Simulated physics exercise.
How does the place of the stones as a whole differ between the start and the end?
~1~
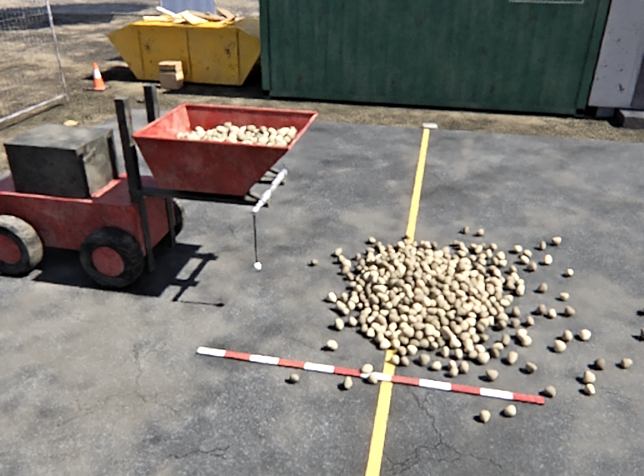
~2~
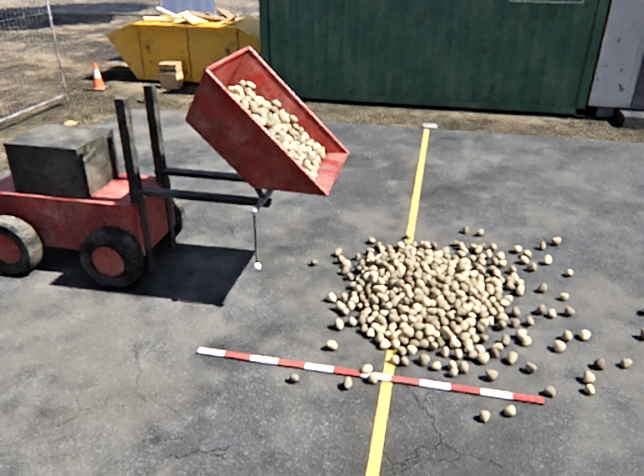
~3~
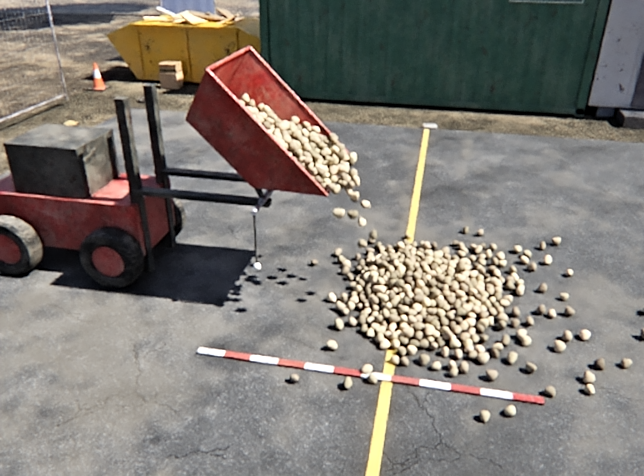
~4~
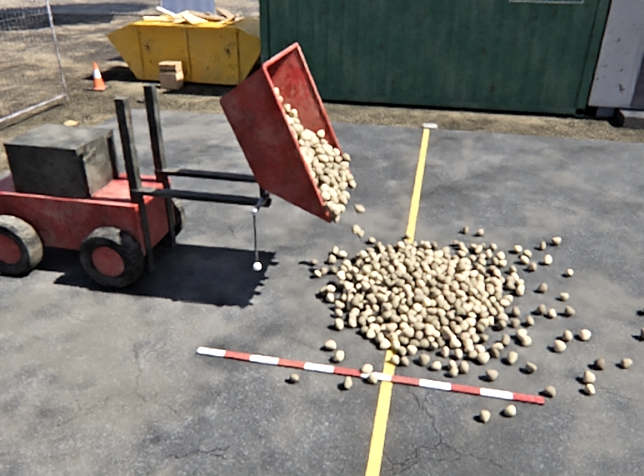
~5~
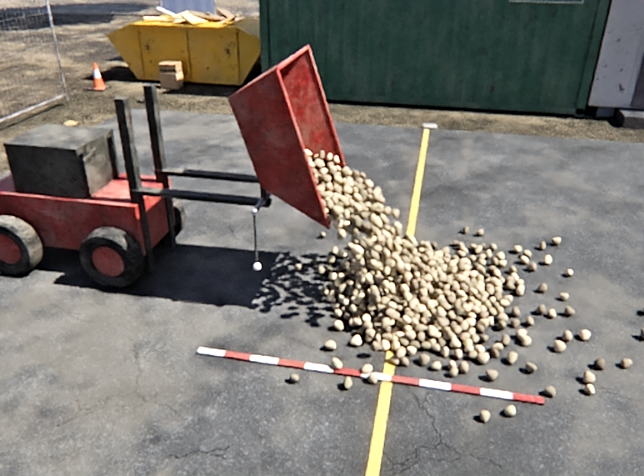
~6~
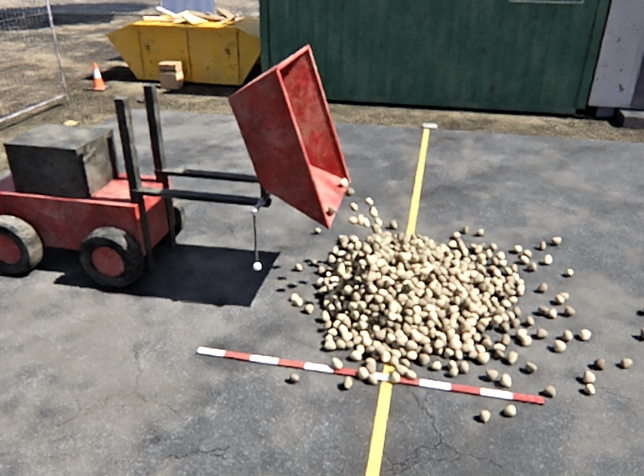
At the start the stones are split between the raised red skip on the left and the loose heap on the ground. By the end they have shifted right and down overall, with the skip's load lying on the enlarged heap around the yellow line.
